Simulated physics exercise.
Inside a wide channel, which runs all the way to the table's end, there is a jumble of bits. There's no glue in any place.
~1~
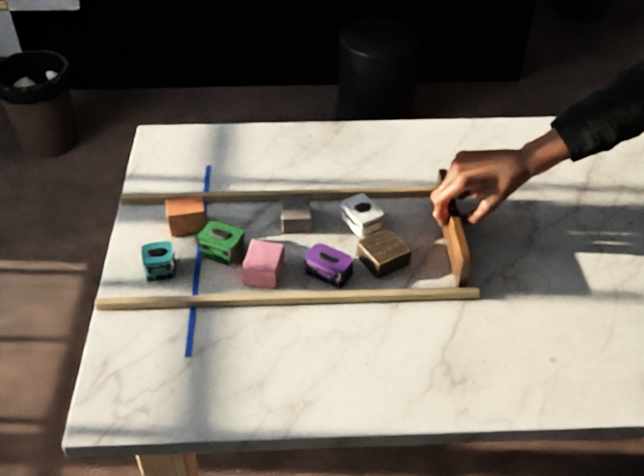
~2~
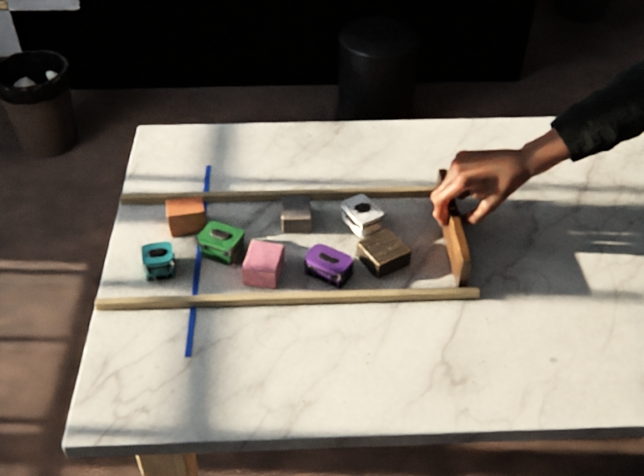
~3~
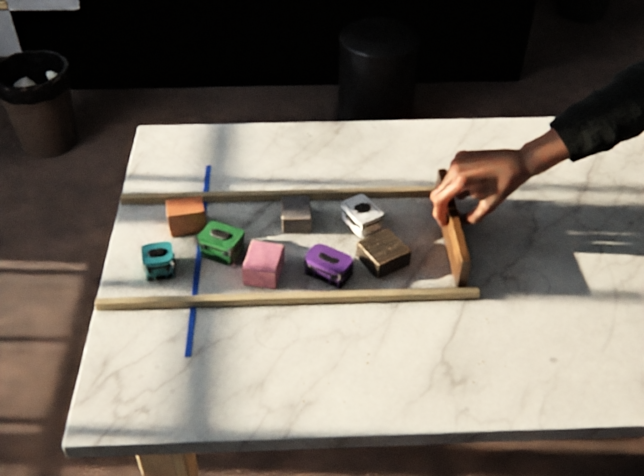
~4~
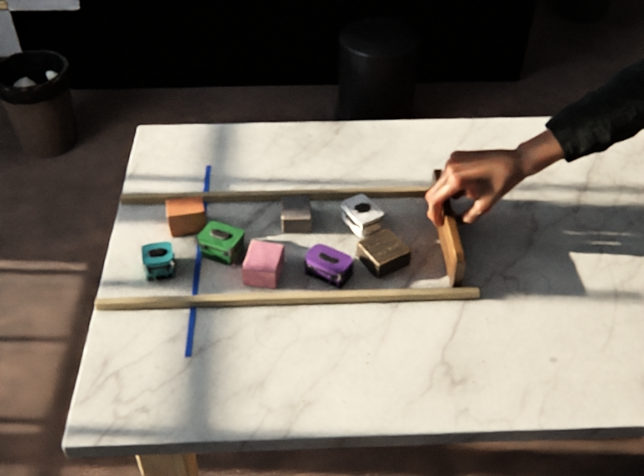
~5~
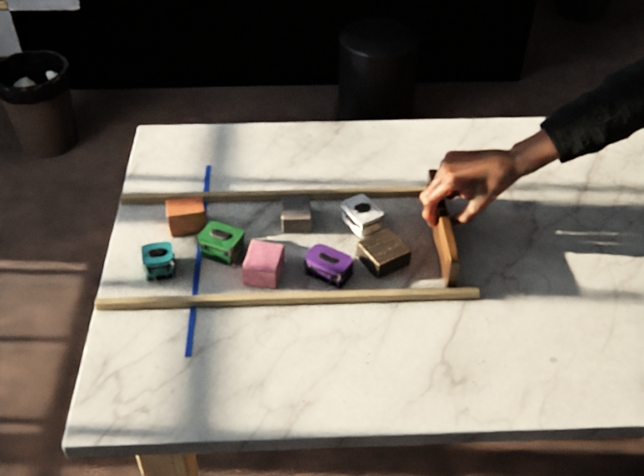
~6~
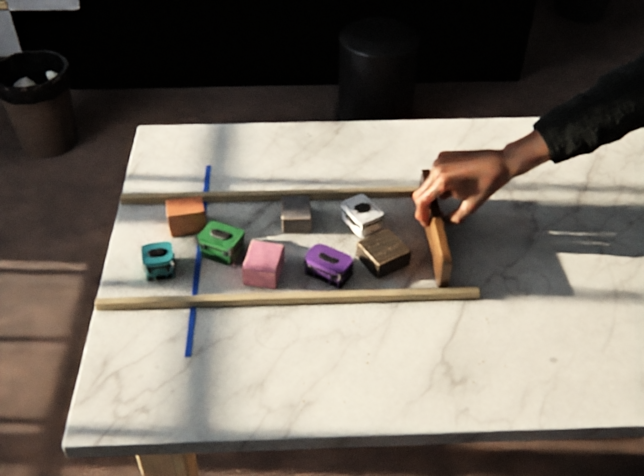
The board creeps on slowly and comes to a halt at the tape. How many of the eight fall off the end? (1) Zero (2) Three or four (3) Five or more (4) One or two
Answer: 1.
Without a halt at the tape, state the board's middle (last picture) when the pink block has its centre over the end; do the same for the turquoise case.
Roughly (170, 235); roughly (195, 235).
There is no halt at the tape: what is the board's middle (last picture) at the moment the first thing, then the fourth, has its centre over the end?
At (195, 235) for the first, at (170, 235) for the fourth.
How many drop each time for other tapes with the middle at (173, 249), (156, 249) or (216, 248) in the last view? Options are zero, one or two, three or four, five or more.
One after another: Either one or two, three to four, zero.
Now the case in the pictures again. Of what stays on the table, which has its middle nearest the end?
Foremost is the turquoise case.
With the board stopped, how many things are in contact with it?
Counting them up gives 3.
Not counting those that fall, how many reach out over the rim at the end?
The tally is 2.
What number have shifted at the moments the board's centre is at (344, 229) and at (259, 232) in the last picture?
3, then 7.
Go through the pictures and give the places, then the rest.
Turquoise case (159, 261); orange block (187, 216); green case (222, 243); board (452, 227); tape (200, 248), in the first picture.
Orange block (187, 216); board (452, 227), in the second picture.
Green case (222, 243); black block (383, 253), in the third picture.
Turquoise case (159, 261); pink block (264, 265), in the fourth picture.
Orange block (187, 216); grey block (296, 214), in the fifth picture.
Turquoise case (159, 261); orange block (187, 216); green case (222, 243); board (434, 227); tape (200, 248), in the sixth picture.
Soon after, none off yet; turquoise case at rest near (159, 261); orange block at rest near (187, 216); green case at rest near (222, 243).
In the end, the number that fall off is zero.
